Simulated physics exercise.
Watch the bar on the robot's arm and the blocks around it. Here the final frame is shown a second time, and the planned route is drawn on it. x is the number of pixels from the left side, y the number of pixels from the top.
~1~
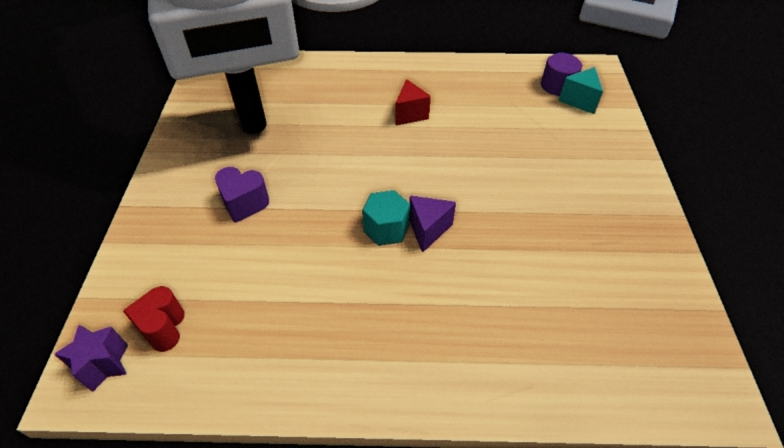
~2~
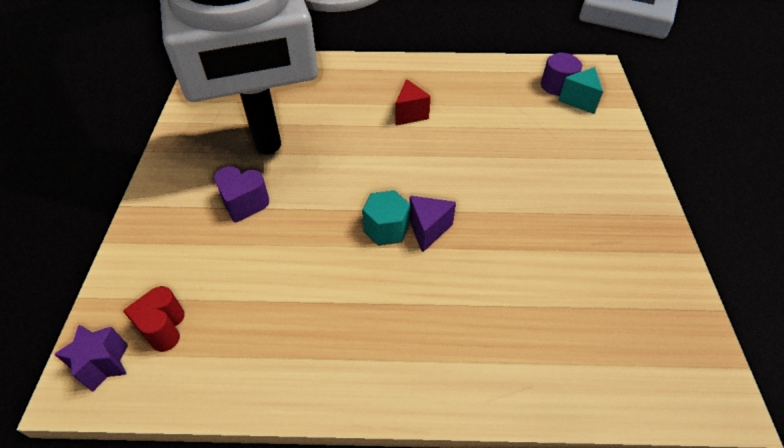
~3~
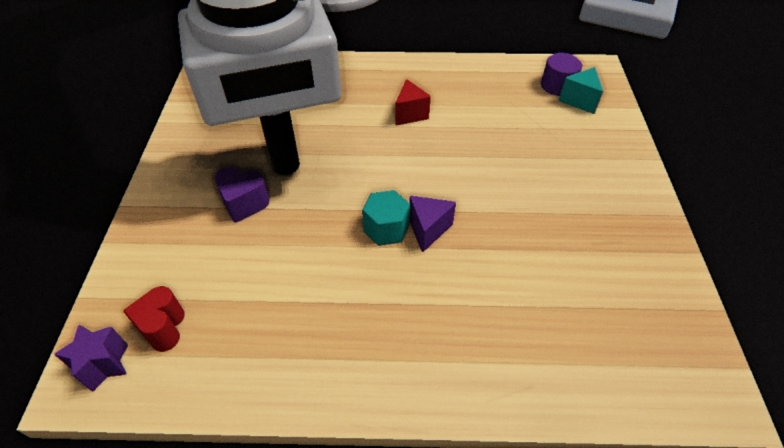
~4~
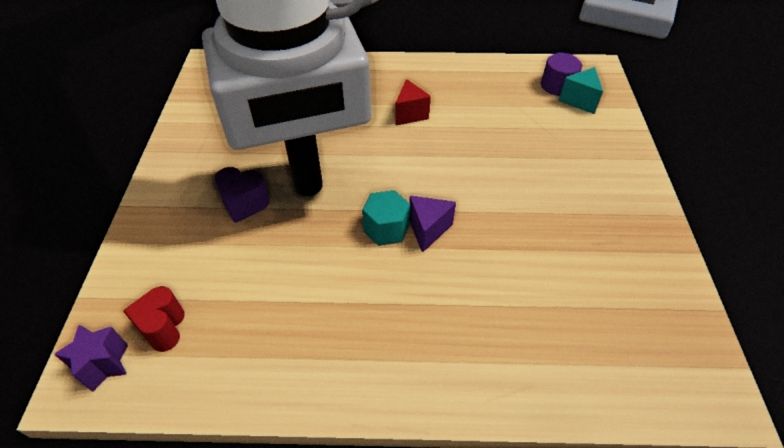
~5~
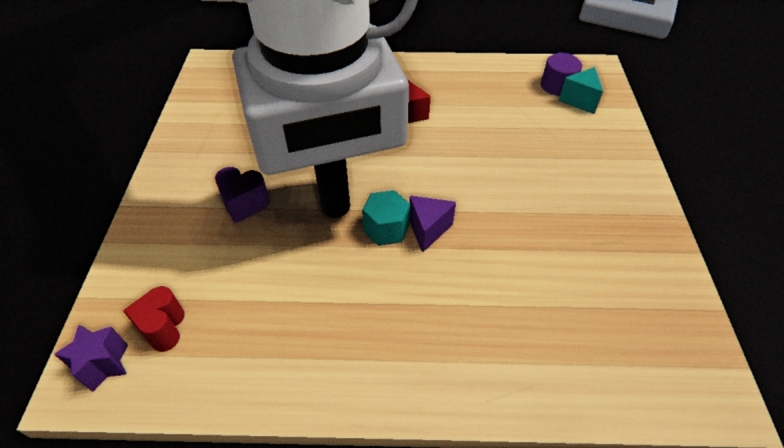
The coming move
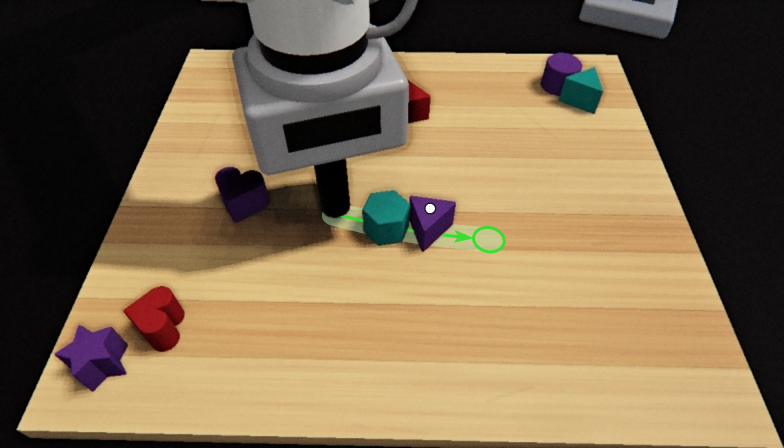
The footage shows a robot arm with a dark bar moving steadily down and to the right over a wooden board, passing the purple heart and nearing the turquoise hexagon, while the colored blocks stay still.
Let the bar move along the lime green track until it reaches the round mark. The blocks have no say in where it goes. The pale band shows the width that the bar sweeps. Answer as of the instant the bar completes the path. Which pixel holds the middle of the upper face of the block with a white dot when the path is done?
I predict (571, 232).
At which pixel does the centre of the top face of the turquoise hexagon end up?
It sits at (532, 228).
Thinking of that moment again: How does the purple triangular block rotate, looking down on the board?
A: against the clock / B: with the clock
My answer is option B.
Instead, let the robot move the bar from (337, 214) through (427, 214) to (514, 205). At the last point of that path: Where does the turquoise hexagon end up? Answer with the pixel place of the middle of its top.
Its top middle will sit at (418, 222).
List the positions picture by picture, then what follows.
In the first picture, bar tip at (254, 126); block tops, purple heart at (237, 181); turquoise hexagon at (386, 206); purple triangular block at (430, 208).
In the second picture, bar at (268, 145); blocks unchanged.
In the third picture, bar at (286, 166); blocks unchanged.
In the fourth picture, bar at (309, 186); blocks unchanged.
In the fifth picture, bar at (336, 207); purple heart at (237, 181); turquoise hexagon at (386, 206); purple triangular block at (430, 208).
Path on the board, from (337, 214) over (385, 226) and (436, 234) to (489, 239); the dot is on the purple triangular block.
The first path, step by step. One third of the way, bar at (386, 218); turquoise hexagon at (421, 212); purple triangular block at (459, 212), turned 30° clockwise.
Two thirds of the way, bar at (439, 227); turquoise hexagon at (478, 220); purple triangular block at (516, 221), turned 25° clockwise.
At the end, bar at (491, 232); purple heart in place; turquoise hexagon at (532, 228); purple triangular block at (571, 232), turned 35° clockwise.
